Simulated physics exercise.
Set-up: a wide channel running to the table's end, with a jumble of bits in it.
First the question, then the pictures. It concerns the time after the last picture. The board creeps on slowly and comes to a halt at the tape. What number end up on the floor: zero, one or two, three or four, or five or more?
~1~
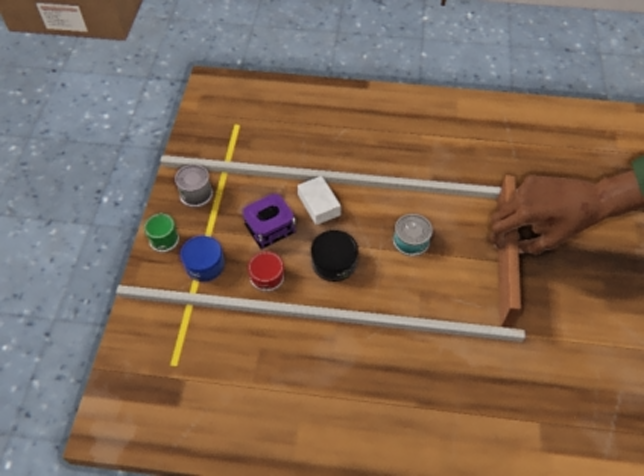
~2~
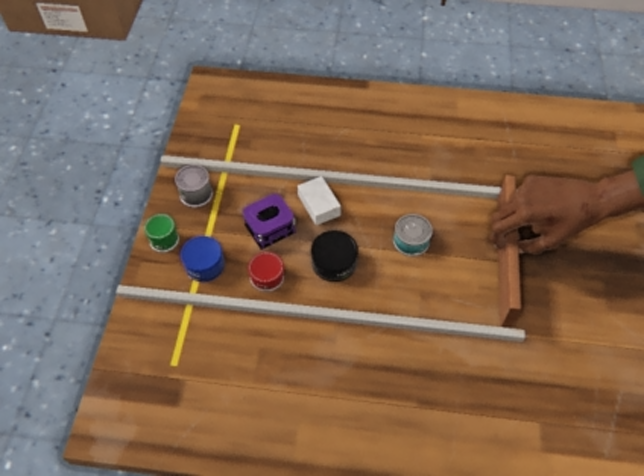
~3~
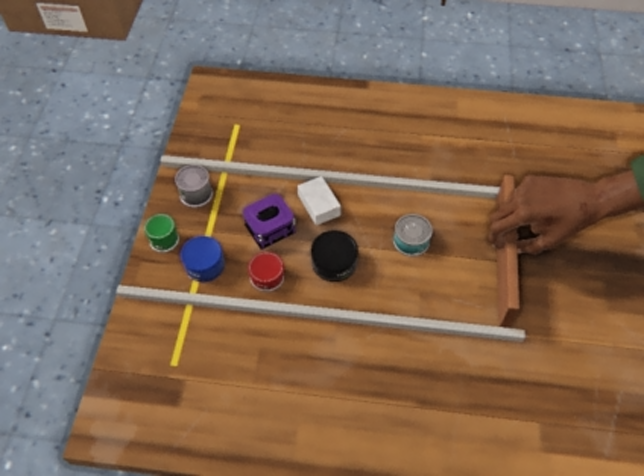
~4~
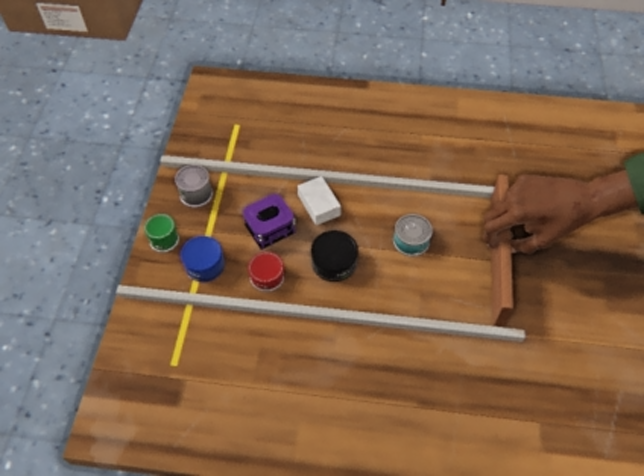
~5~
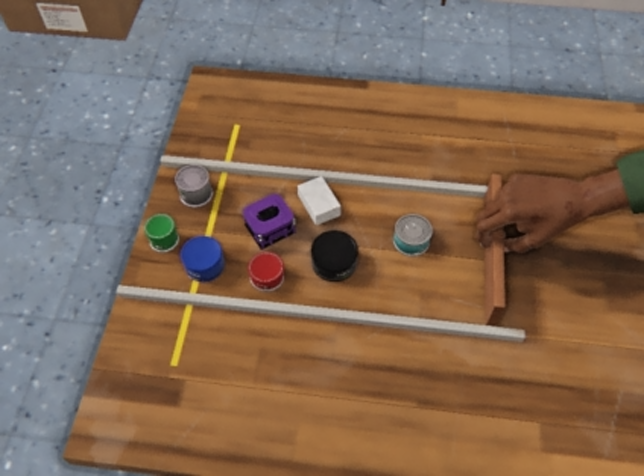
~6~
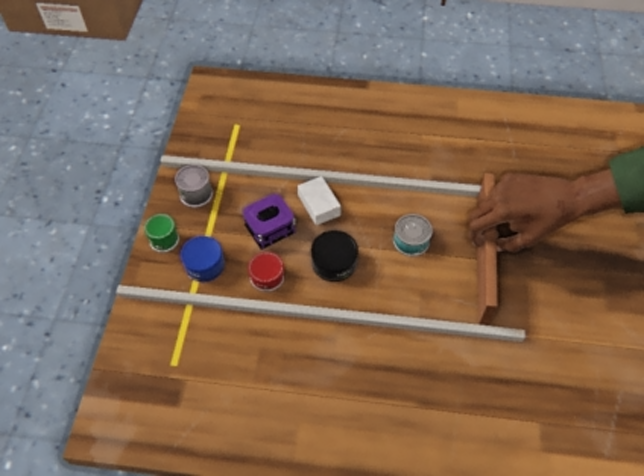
I predict that one of them or two will leave the table.
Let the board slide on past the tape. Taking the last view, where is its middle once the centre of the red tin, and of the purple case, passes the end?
Red tin over the end: About (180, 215). Purple case over the end: About (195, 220).
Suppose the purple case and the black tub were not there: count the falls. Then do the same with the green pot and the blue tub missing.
Falls come to 0 the first time and 0 the other time.
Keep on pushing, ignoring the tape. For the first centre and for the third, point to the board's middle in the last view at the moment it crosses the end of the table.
At roughly (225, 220), then roughly (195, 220).
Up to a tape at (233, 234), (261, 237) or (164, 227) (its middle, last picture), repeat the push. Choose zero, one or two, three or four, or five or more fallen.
Going through the tapes in order, the count is zero, then none, then at least five.
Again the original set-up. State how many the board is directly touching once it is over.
It's 3 of them.
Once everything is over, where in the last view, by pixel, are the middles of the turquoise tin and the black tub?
(194, 212) and (180, 243), roughly.
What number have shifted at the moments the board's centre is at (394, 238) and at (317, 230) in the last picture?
Respectively 1 and 5.
Soon after, none off yet; green pot at rest near (162, 233); grey pot at rest near (194, 186); blue tub at rest near (203, 259).
In the end, the number that fall off is one or two; gone, green pot.
